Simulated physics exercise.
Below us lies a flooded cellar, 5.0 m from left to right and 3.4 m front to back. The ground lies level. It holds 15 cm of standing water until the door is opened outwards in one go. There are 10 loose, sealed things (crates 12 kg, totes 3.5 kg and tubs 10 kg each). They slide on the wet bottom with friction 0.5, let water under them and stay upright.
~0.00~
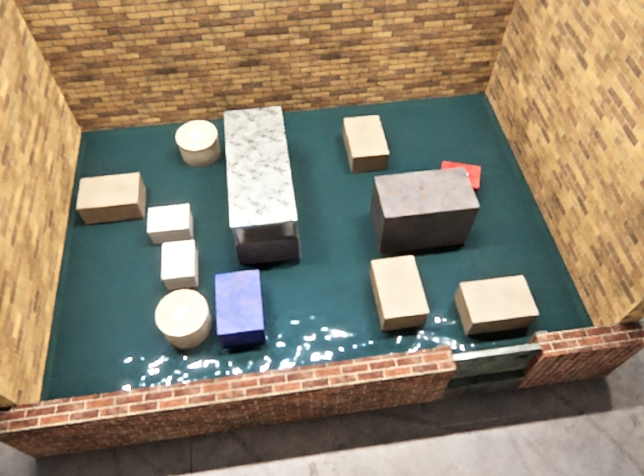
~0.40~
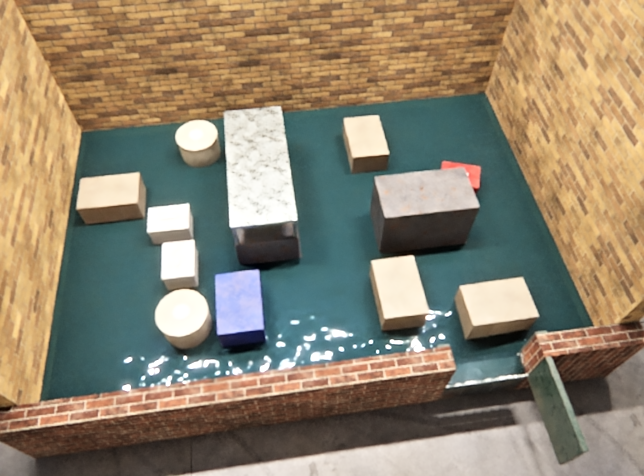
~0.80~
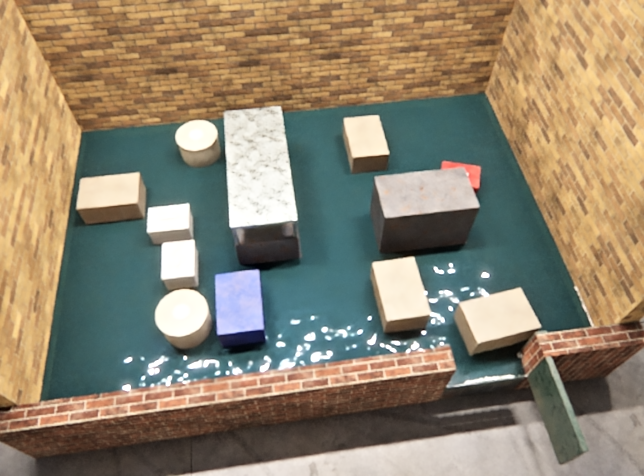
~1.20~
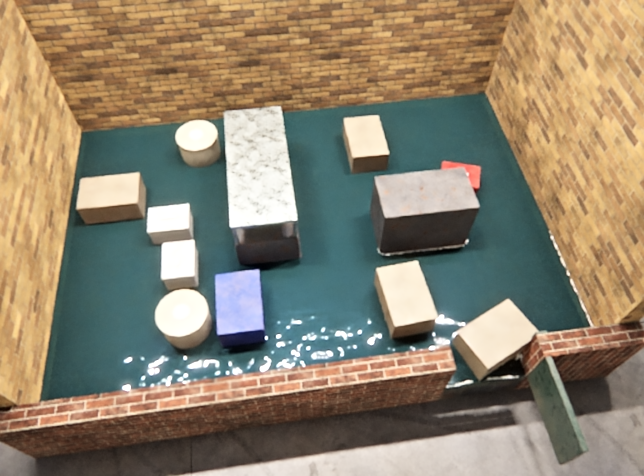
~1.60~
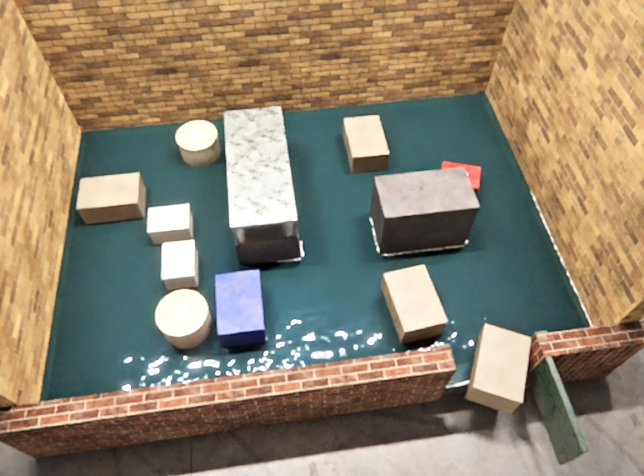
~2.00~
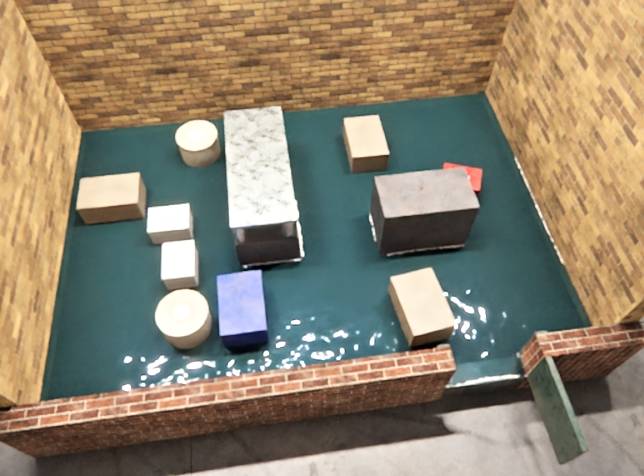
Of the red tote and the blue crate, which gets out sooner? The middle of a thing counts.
The blue one.
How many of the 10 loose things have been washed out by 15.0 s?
By then 3.
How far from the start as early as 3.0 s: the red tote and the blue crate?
Roughly 20 and 10 cm by then.
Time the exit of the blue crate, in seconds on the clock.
At about 12.5 s.
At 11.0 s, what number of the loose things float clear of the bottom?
I count 8.
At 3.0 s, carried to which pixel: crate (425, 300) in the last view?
Around (454, 316).
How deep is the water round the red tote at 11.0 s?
About 11 cm.
After 3.0 s the red tote is near (476, 189), 0.2 m from its start, afloat; the blue crate is near (254, 303), 0.1 m from its start, afloat; 1 of 10 are out; 9 afloat.
After 6.8 s the red tote is near (491, 228), 0.7 m from its start, afloat; the blue crate is near (332, 303), 0.8 m from its start, afloat; 2 of 10 are out; 8 afloat.
After 11.0 s the red tote is near (464, 261), 1.1 m from its start, afloat; the blue crate is near (447, 319), 1.9 m from its start, afloat; 2 of 10 are out; 8 afloat.
After 15.0 s the red tote is near (449, 276), 1.2 m from its start, afloat; the blue crate has gone out (at 12.3 s); 3 of 10 are out; 7 afloat.
